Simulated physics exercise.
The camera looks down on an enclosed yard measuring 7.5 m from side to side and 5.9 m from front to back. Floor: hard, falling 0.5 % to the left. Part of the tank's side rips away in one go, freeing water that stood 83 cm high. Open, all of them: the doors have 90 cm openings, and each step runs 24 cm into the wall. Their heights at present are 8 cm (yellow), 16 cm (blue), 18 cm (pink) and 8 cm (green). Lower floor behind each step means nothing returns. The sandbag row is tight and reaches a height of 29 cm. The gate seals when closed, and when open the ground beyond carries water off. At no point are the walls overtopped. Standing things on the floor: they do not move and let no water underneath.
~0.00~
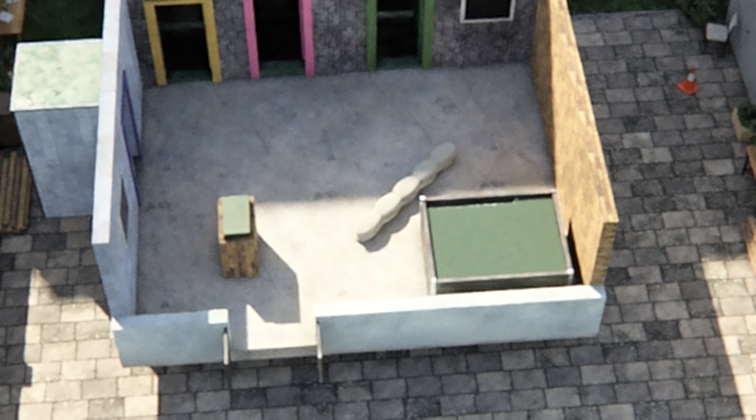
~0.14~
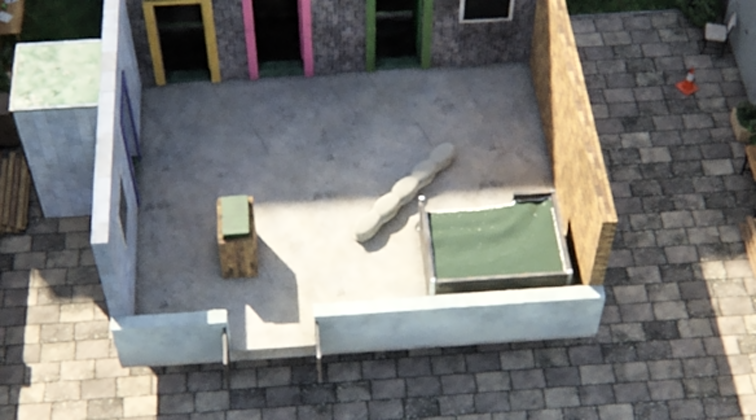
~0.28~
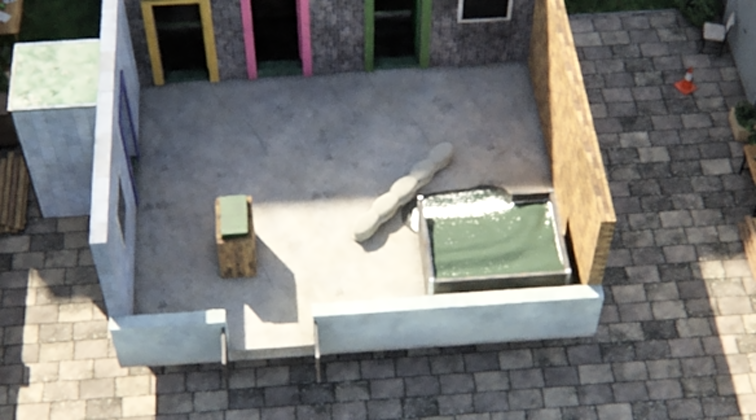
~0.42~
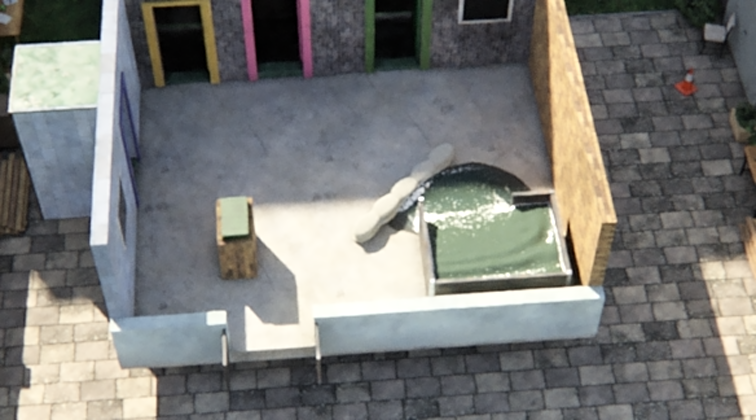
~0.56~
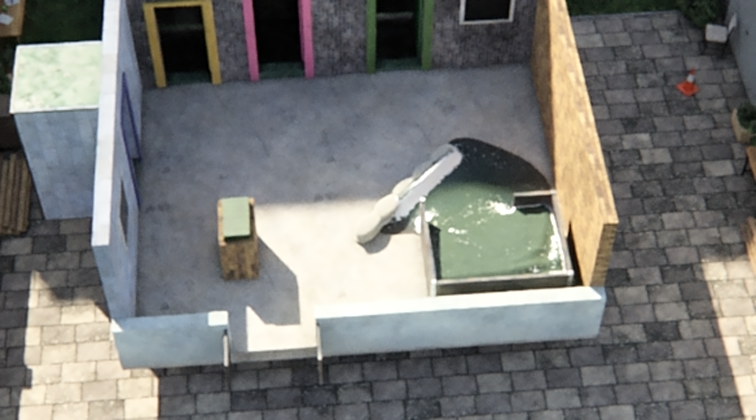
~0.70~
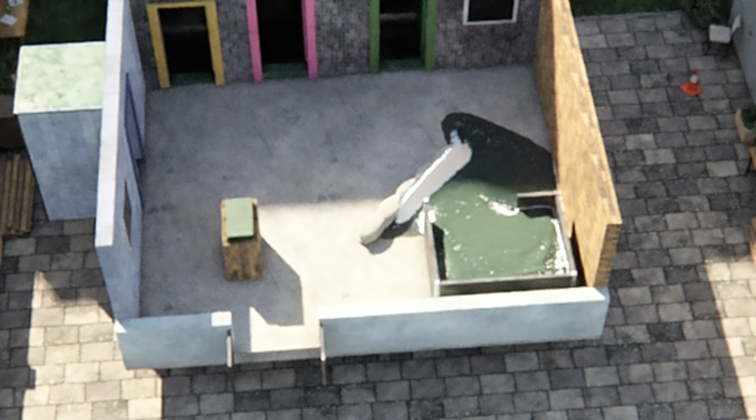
At first, dark green water lies still in a rectangular tank at the right of a walled yard. Then the tank's far side gives way and water pours through, foaming against a pale, lumpy barrier. Finally, the dark pool spreads across the floor toward the back wall, curling around the barrier's far end.
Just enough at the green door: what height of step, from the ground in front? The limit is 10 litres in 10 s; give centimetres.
Some 13 cm.
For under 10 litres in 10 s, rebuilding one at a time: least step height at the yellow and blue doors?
About 10.0 cm at yellow and about 13.0 cm at blue.
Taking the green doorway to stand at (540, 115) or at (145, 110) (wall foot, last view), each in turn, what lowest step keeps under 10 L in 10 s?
You'd want roughly 29 cm there first, then roughly 17 cm.
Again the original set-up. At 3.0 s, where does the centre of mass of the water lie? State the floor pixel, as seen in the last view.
The water is centred around (464, 180) in the last picture's pixels.
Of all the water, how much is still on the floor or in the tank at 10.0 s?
Around 90 in a hundred parts remain.
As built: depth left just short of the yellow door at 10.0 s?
Lab note: Depth approx. 9.5 cm.
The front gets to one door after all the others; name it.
Last: Blue.
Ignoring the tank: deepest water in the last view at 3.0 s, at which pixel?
Near pixel (510, 69).
After 1.4 s water covers 30 % of the floor, deepest (52 cm) near (425, 199); it has not reached the green door.
After 3.0 s water covers 45 % of the floor, deepest (35 cm) near (510, 69); 15 cm at the green door, 19 litres in over its 8 cm step.
After 10.0 s water covers 90 % of the floor, deepest (14 cm) near (140, 302); 6 cm at the green door, 46 litres in over its 8 cm step.
At the green door as built, the water arrived by 1.5 s and peaked near 17 cm at 2.6 s.
Run again over the same 10 s with other heights there, 23 litres in over 10.5 cm, 6 litres over 14.5 cm. The limit of 10 litres is kept from about 13 cm up.
